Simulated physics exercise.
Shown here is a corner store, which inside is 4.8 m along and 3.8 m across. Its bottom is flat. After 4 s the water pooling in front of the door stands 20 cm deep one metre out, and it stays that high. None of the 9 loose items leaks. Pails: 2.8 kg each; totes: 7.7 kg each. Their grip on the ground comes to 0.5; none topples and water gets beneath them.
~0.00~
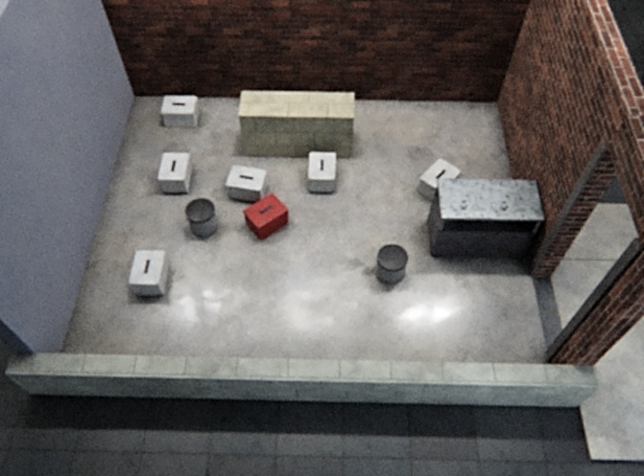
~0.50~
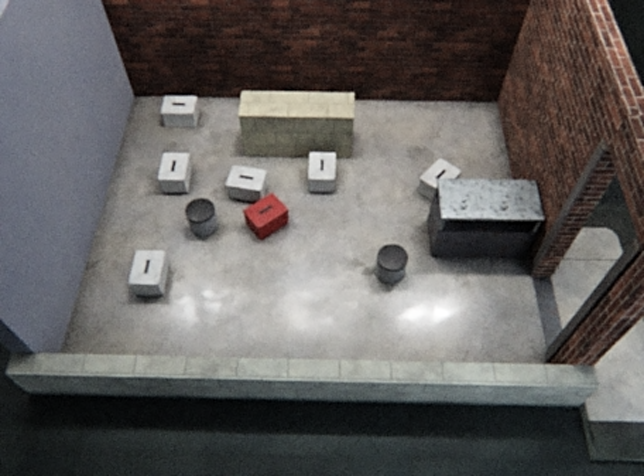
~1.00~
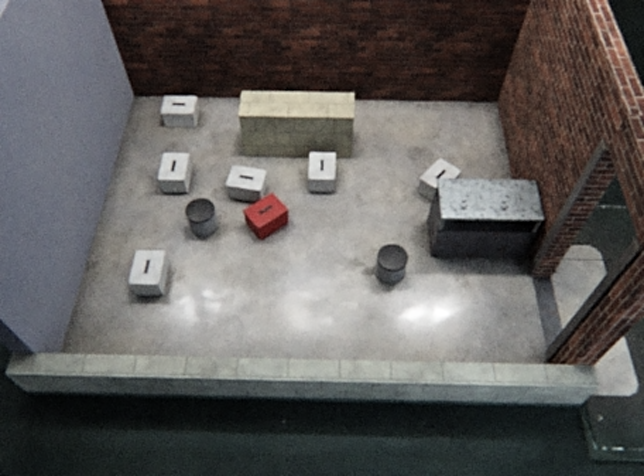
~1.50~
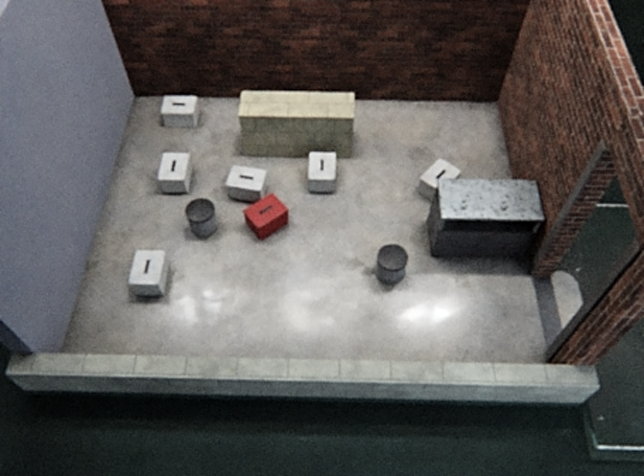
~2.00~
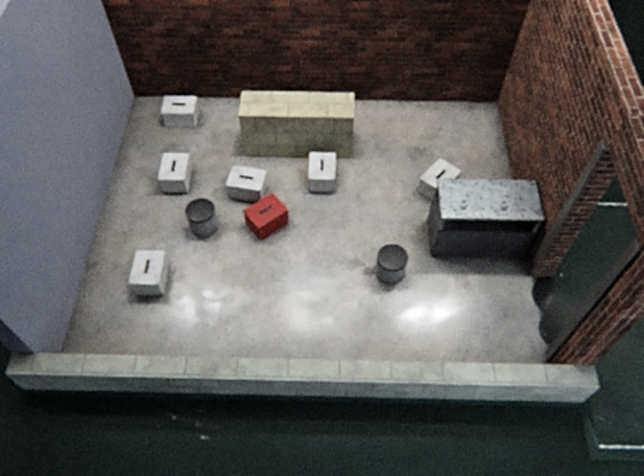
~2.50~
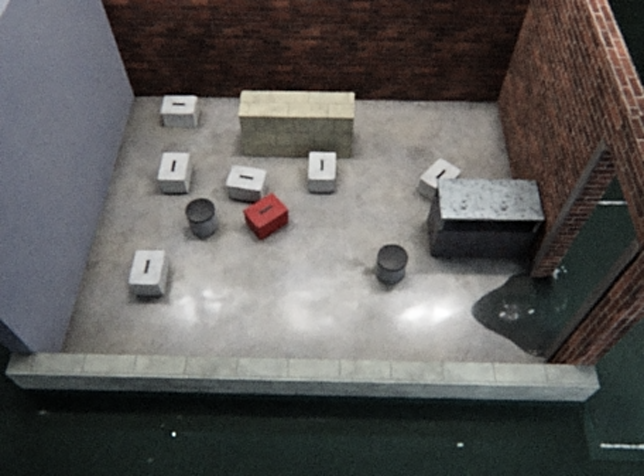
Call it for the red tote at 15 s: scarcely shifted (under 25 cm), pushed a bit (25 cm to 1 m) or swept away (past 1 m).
Scarcely shifted.
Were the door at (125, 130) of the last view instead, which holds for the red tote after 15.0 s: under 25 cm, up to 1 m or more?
Result for the red tote: Large displacement.
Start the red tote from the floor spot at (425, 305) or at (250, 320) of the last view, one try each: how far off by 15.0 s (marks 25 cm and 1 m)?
In turn: It goes a long way; it goes a long way.
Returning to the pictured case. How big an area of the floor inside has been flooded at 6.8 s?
Wet: Near 10.0 m2.
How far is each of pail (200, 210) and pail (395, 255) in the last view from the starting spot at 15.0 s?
Net displacement, in order: 80 cm; 250 cm.
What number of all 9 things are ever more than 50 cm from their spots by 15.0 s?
I make it 5.
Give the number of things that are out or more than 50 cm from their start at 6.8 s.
The number comes to 1.
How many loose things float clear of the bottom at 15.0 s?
My tally comes to 7.
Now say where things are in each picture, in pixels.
The first frame shows the red tote at (266, 210), on the bottom; 0.0 m2 under water; 0 of 9 have shifted.
The second frame shows the red tote at (266, 210) rests on the ground; 0.0 m2 under water; 0 of 9 have shifted.
The third frame shows the red tote at (266, 210), on the bottom; water covers 0.0 m2; 0 of 9 have shifted.
The fourth frame shows the red tote at (266, 210) rests on the ground; water covers 0.0 m2; 0 of 9 have shifted.
The fifth frame shows the red tote at (266, 210), on the bottom; 0.0 m2 under water; 0 of 9 have shifted.
The sixth frame shows the red tote at (266, 210) rests on the ground; water covers 0.4 m2; 0 of 9 have shifted.
After 3.5 s the red tote is near (266, 210), 0.0 m from its start, aground; 0 afloat.
After 6.8 s the red tote is near (265, 210), 0.0 m from its start, aground; 1 afloat.
After 11.0 s the red tote is near (265, 210), 0.0 m from its start, aground; 3 afloat.
After 15.0 s the red tote is near (275, 205), 0.1 m from its start, afloat; 7 afloat.
